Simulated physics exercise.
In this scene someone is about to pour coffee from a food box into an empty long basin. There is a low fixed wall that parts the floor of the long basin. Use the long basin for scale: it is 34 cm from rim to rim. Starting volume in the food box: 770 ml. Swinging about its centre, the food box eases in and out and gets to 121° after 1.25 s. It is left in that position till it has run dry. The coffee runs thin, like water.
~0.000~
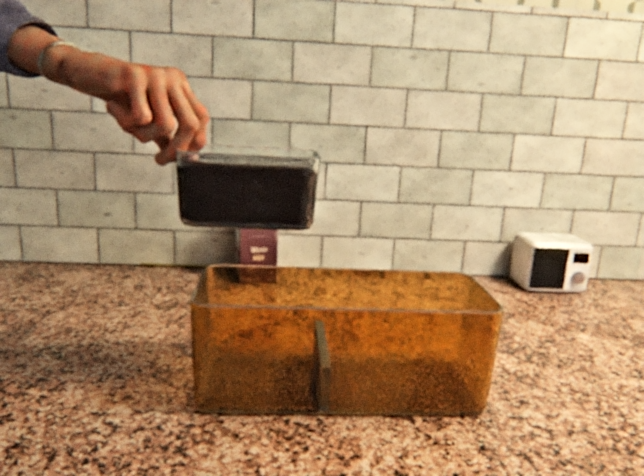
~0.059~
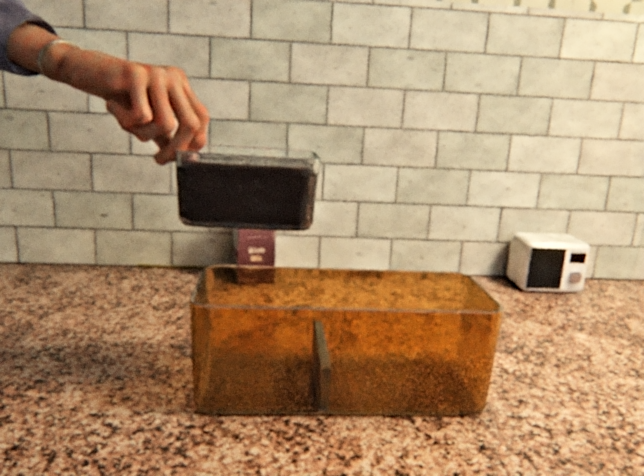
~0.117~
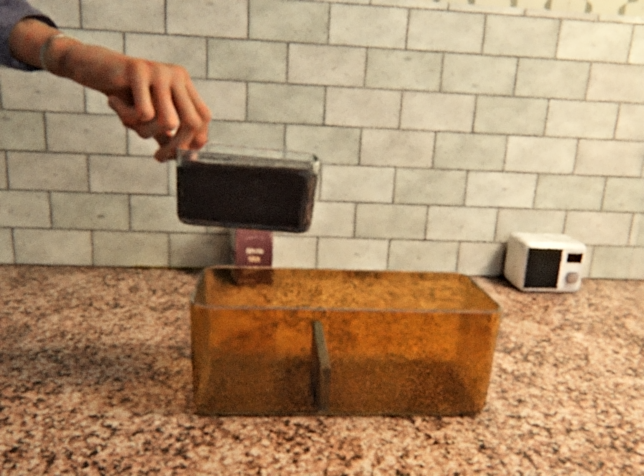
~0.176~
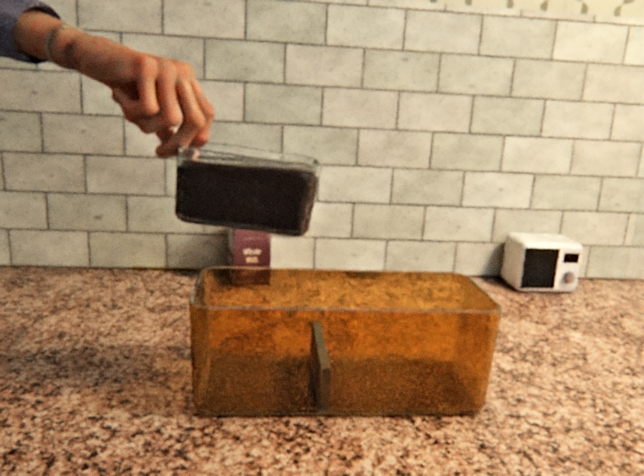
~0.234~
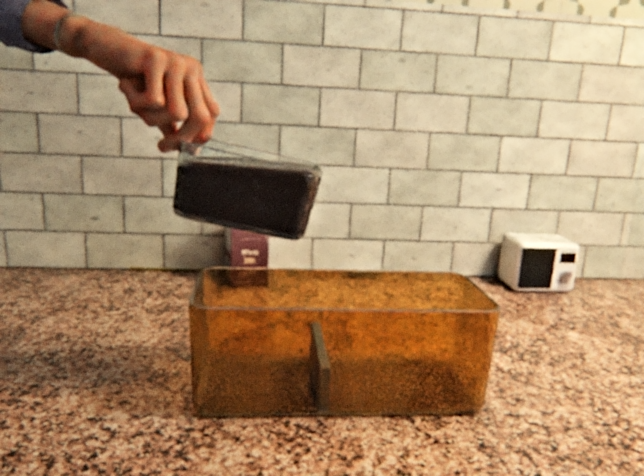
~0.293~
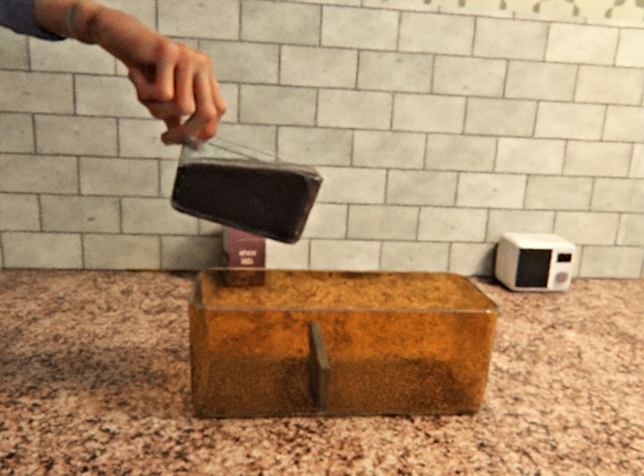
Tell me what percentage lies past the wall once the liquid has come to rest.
Some 79 per cent.
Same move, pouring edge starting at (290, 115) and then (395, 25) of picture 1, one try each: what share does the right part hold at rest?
I'd expect close to 75 per cent and then close to 75 per cent.
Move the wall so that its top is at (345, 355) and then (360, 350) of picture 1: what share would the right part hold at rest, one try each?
I'd put it at about 65 per cent for the first and about 60 per cent for the second.
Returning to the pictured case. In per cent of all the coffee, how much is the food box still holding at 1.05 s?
3 per cent or thereabouts.
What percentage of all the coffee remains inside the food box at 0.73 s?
Roughly 32 percent.
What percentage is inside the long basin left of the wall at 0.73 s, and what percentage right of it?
About 1 % left, 36 % right.
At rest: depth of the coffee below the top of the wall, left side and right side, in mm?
It's around 46 mm on the left side and around 30 mm on the right side.
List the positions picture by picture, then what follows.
The first frame shows tilt 0°; pouring edge (317, 156); surface from (185, 159) to (315, 165); the long basin's rim runs from (199, 284) to (486, 292); the wall's top is at (322, 342).
The second frame shows tilt 1°; pouring edge (317, 157); surface from (184, 159) to (314, 166).
The third frame shows tilt 3°; pouring edge (317, 160); surface from (184, 159) to (314, 167).
The fourth frame shows tilt 6°; pouring edge (318, 164); surface from (185, 159) to (315, 168).
The fifth frame shows tilt 10°; pouring edge (319, 170); surface from (185, 160) to (316, 169).
The sixth frame shows tilt 16°; pouring edge (319, 177); surface from (184, 162) to (319, 171); 1 per cent is over the edge.
By 0.73 s the tilt is 76° and 33 per cent is still to pour, 1 is left of the wall and 36 right of it.
By 1.05 s the tilt is 114° and 3 per cent is still to pour, 14 is left of the wall and 79 right of it.
By 1.39 s the tilt is 121° and 0 per cent is still to pour, 20 is left of the wall and 79 right of it.
By 1.75 s the tilt is 121° and 0 per cent is still to pour, 20 is left of the wall and 79 right of it.
At rest 20 per cent lies left of the wall, 79 right of it and 1 outside.
